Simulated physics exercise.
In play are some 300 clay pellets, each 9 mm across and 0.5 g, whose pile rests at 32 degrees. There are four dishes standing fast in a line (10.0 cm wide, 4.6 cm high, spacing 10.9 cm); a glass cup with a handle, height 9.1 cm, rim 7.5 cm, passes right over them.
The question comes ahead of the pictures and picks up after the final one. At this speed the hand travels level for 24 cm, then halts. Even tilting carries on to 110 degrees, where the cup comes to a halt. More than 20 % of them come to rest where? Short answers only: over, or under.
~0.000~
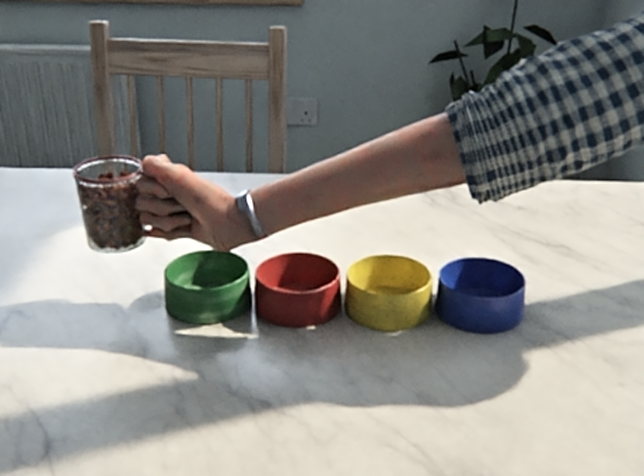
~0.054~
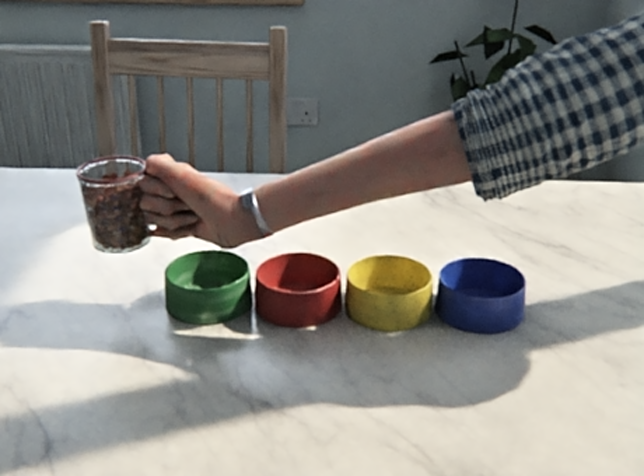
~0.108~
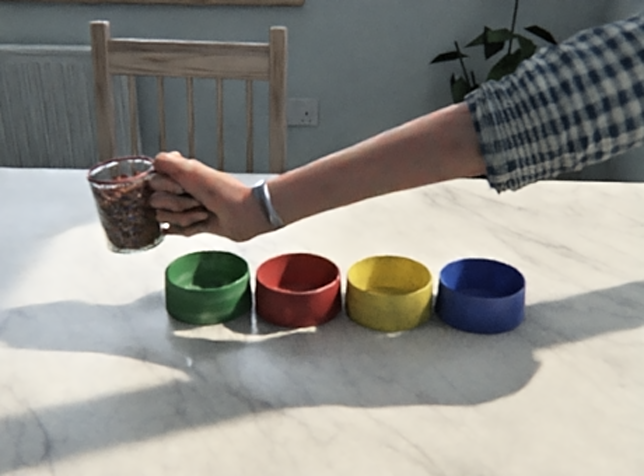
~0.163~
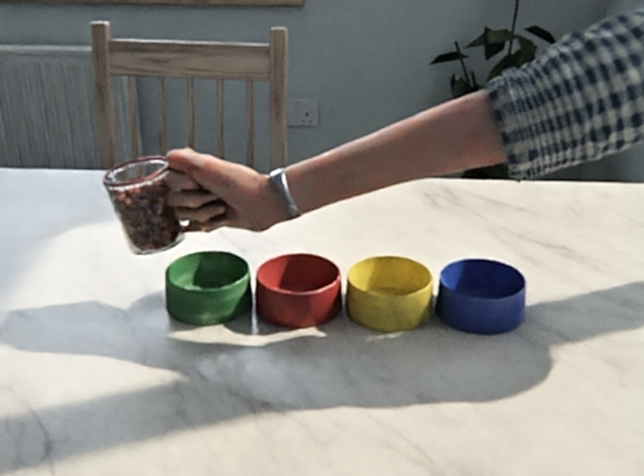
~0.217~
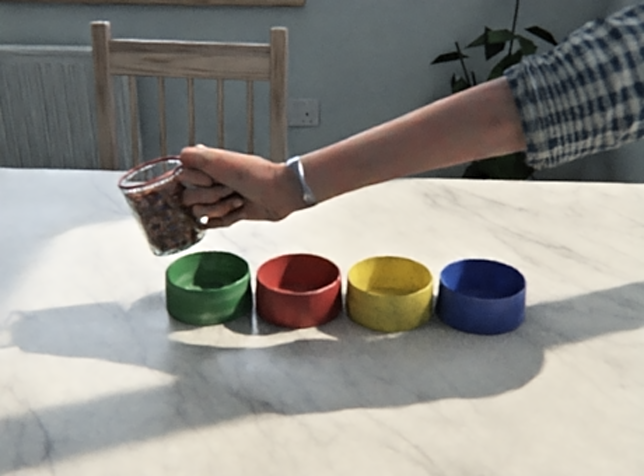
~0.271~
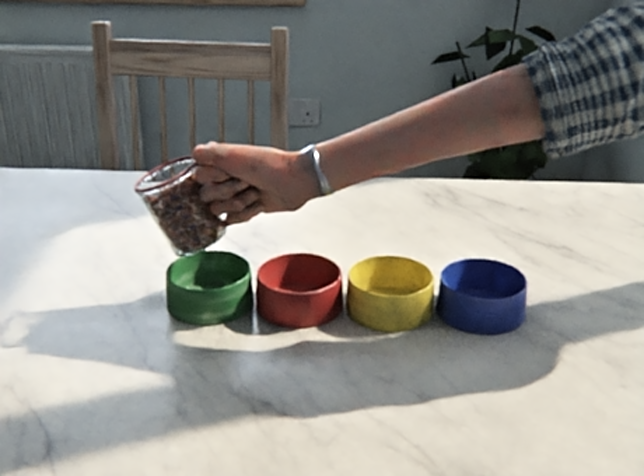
One by one: Red: It should take in more than a fifth, blue: It should take in a fifth at the most, green: It should take in a fifth at the most, yellow: It should take in a fifth at the most, counter: It should take in a fifth at the most.
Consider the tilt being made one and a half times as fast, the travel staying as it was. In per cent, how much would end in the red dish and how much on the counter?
Red 80; counter 20.
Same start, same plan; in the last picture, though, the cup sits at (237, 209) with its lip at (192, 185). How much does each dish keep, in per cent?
In the end red holds 80, blue holds 0, green holds 10, yellow holds 0.
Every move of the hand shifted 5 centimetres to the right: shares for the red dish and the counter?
Then the red dish would get 100 and the counter 0.
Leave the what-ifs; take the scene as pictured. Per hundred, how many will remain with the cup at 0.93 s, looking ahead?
Around 100 in a hundred.
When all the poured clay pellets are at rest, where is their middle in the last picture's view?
About (283, 292).
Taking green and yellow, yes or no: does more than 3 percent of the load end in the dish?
As for green, correct, and as for yellow, not so.
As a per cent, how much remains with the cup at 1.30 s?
I'd say close to 50 per cent.
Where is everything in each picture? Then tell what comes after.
Cup at (113, 205), tilt 0 degrees, lip at (76, 168), moved 0.0 cm; middle of the pieces at (116, 208); green dish at (207, 269); red dish at (298, 272); yellow dish at (389, 274); blue dish at (482, 277), in the first picture.
Cup at (117, 206), tilt 1 degrees, lip at (80, 169), moved 0.5 cm; middle of the pieces at (120, 208), in the second picture.
Cup at (129, 206), tilt 5 degrees, lip at (90, 172), moved 1.9 cm; middle of the pieces at (132, 208), in the third picture.
Cup at (147, 207), tilt 11 degrees, lip at (105, 176), moved 3.9 cm; middle of the pieces at (151, 209), in the fourth picture.
Cup at (165, 207), tilt 17 degrees, lip at (120, 180), moved 6.0 cm; middle of the pieces at (169, 209), in the fifth picture.
Cup at (183, 208), tilt 22 degrees, lip at (137, 185), moved 8.0 cm; middle of the pieces at (187, 209); green dish at (209, 270); red dish at (299, 273); yellow dish at (391, 275); blue dish at (484, 278). Its pace works out near 105 degrees a second; the hand travels 38 cm a second, in the sixth picture.
After 0.67 s, tilt 65 degrees; cup holds 100 %.
Then, at 0.93 s, tilt 93 degrees; cup holds 100 %.
After 1.30 s, tilt 110 degrees; cup holds 50 %, red 40 %, green 5 %.
At rest (2.8 s), red 80 %, blue 0 %, green 10 %, yellow 0 %, counter 10 %.
